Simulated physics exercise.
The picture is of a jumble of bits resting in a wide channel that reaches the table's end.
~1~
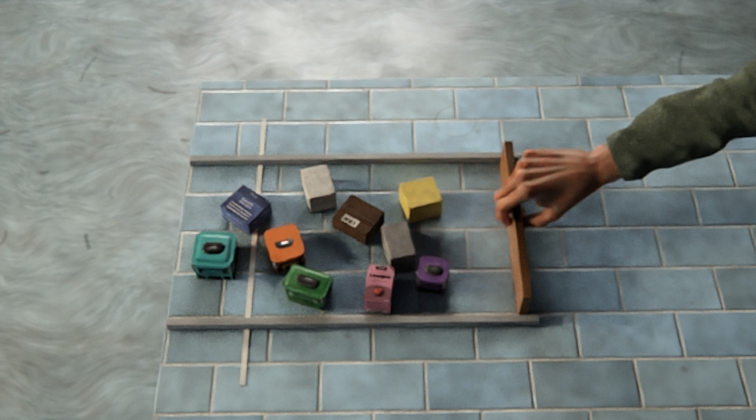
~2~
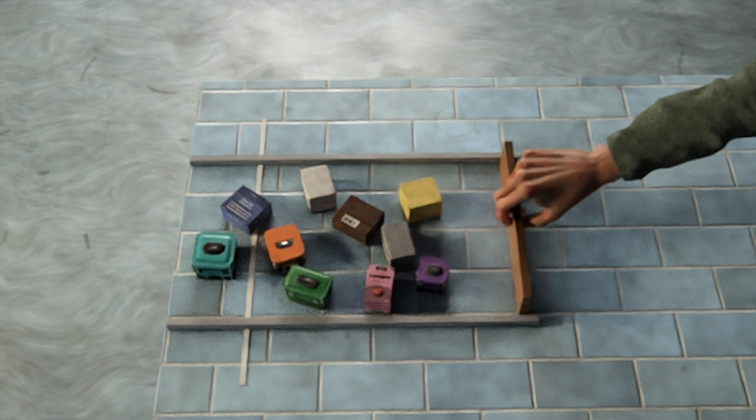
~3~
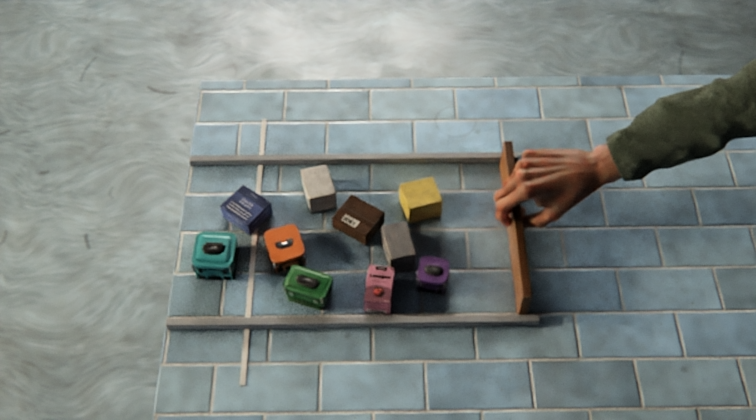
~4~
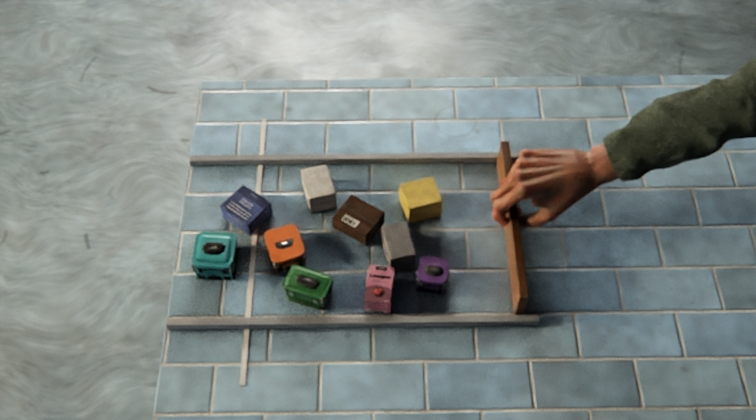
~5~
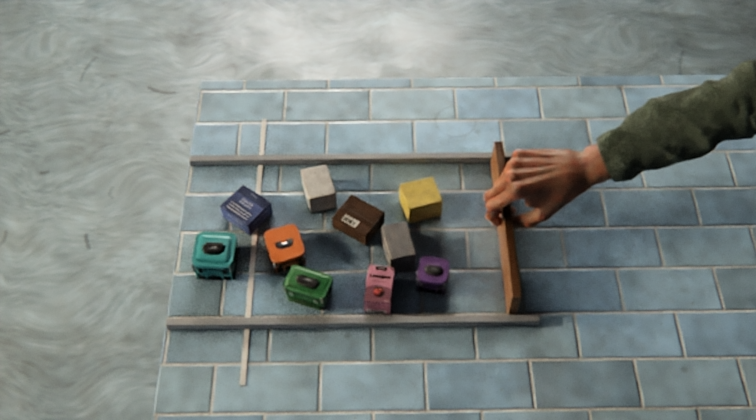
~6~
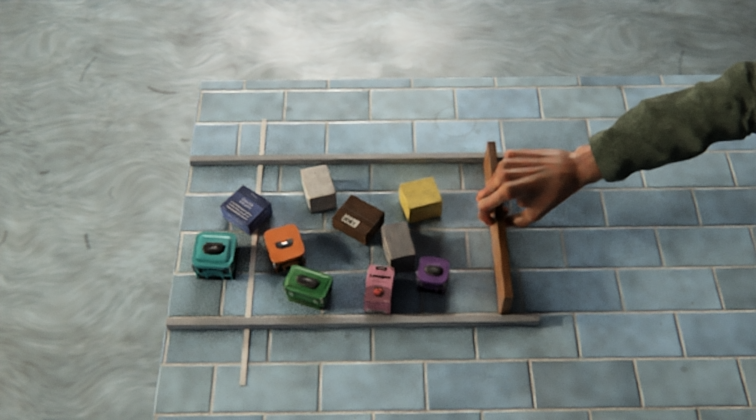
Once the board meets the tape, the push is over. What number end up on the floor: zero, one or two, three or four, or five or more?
Pushes off one or two.
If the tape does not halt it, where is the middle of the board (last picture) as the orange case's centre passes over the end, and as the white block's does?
When the orange case crosses, the middle is near (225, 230); when the white block crosses, near (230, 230).
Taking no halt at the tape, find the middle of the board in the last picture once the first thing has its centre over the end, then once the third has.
Its centre point is roughly (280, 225) and later (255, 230).
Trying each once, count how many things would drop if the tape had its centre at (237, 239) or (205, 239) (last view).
That would be 3, then 7.
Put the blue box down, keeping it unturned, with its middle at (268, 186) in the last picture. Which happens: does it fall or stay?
Result for the blue box: It drops.
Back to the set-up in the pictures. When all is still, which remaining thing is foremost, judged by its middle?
The one you want is the green case.
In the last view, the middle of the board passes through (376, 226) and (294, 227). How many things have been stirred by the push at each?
Counts: 6, 10.
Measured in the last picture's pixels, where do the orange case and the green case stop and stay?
In the last view, the middles sit near (201, 258) and near (170, 294).
Early on, none off yet; turquoise case at rest near (216, 255); blue box at rest near (247, 209); orange case at rest near (285, 249).
Finally, the number that fall off is one or two; lost, blue box and turquoise case.
